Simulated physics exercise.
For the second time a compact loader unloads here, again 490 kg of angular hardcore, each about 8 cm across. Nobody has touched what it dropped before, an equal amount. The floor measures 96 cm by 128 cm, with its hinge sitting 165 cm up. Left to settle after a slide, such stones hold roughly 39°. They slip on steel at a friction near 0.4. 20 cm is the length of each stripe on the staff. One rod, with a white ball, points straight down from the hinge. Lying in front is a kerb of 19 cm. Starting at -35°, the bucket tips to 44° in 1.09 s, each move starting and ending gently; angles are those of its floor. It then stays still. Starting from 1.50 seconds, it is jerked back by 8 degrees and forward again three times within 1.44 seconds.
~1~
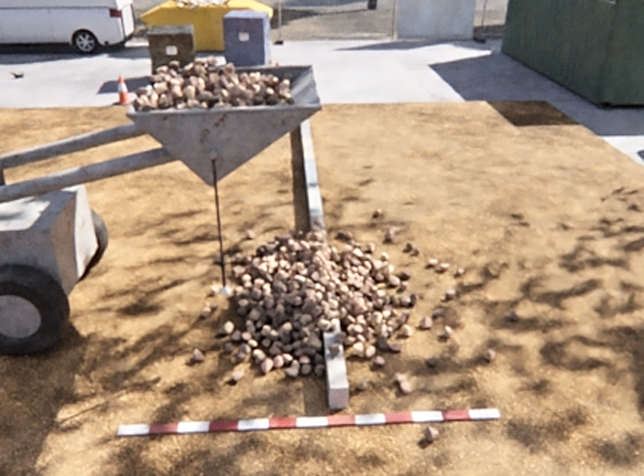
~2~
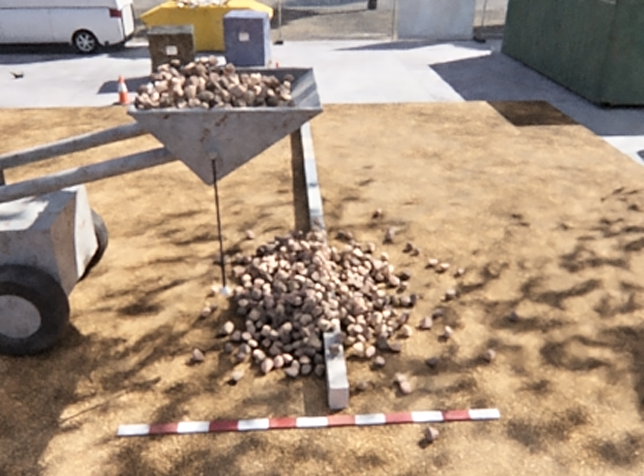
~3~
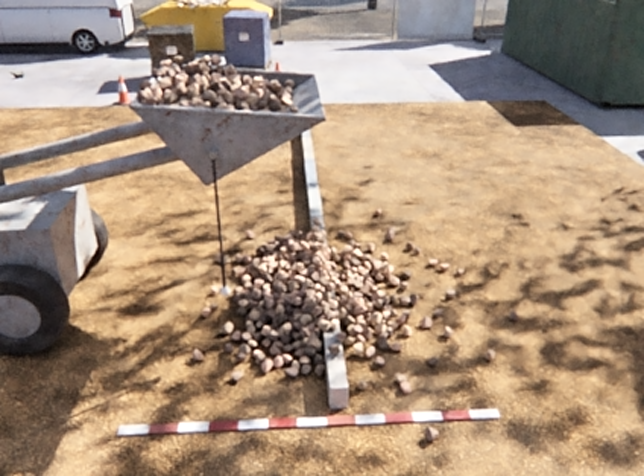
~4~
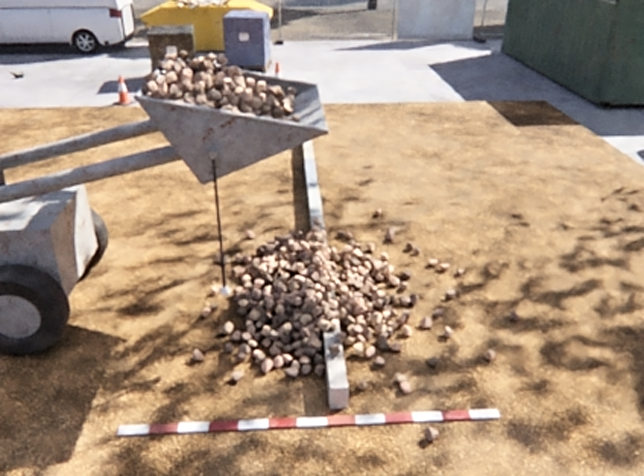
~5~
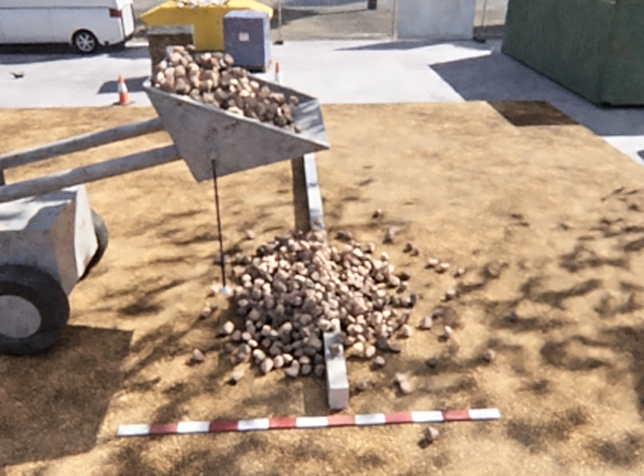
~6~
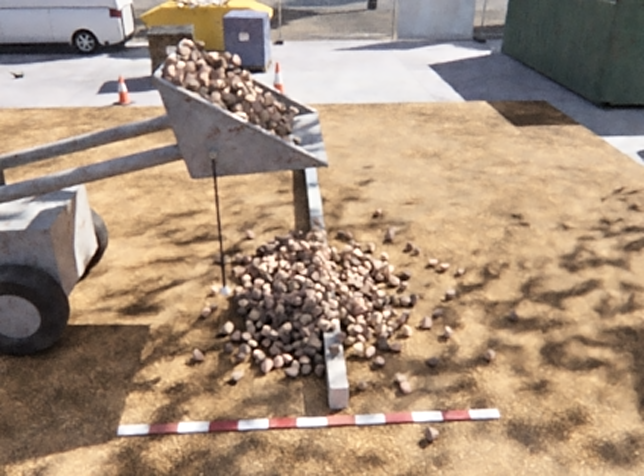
A small grey loader held its bucket of stones above a pile lying across a low kerb, then slowly tilted the bucket forward, its front edge dipping to the right while the stones stayed inside.
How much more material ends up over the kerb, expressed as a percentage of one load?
About 87 per cent of a load more.
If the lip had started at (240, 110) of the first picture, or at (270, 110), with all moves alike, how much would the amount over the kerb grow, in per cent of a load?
Case one about 10 %, case two about 30 %.
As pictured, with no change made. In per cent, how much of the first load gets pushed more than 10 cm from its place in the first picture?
Some 10 percent, give or take.
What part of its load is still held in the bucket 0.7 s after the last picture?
Close to 65 in a hundred is still held.
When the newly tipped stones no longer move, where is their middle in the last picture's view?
They settle centred around (369, 280).
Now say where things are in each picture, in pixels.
Lip at (322, 107), floor tilted -35°, highest stones at (194, 70). The earlier load is highest near (314, 269), 35 cm above ground level, 77 % on this side of the kerb, 23 % over the kerb, in the first frame.
Lip at (323, 110), floor tilted -33°, highest stones at (181, 71), in the second frame.
Lip at (325, 119), floor tilted -29°, highest stones at (181, 67), in the third frame.
Lip at (328, 132), floor tilted -22°, highest stones at (179, 62), in the fourth frame.
The bucket is at -14°, its lip at (330, 148); the top of the load is at (181, 57), in the fifth frame.
Lip at (328, 165), floor tilted -5°, highest stones at (190, 51), in the sixth frame.
Then, 0.4 s after the last picture the floor is at 32°; in per cent of one load, 100 in the bucket, 77 on this side of the kerb, 23 over the kerb; the foremost stones are at (455, 291).
Then, 0.7 s after the last picture the floor is at 44°; in per cent of one load, 63 in the bucket, 112 on this side of the kerb, 25 over the kerb; the foremost stones are at (455, 291).
Then, 2.9 s after the last picture the floor is at 44°; in per cent of one load, 0 in the bucket, 90 on this side of the kerb, 110 over the kerb; the foremost stones are at (477, 290).
Then, 5.7 s after the last picture the floor is at 44°; in per cent of one load, 0 in the bucket, 90 on this side of the kerb, 110 over the kerb; the foremost stones are at (477, 290). Net gain over the kerb, 87.
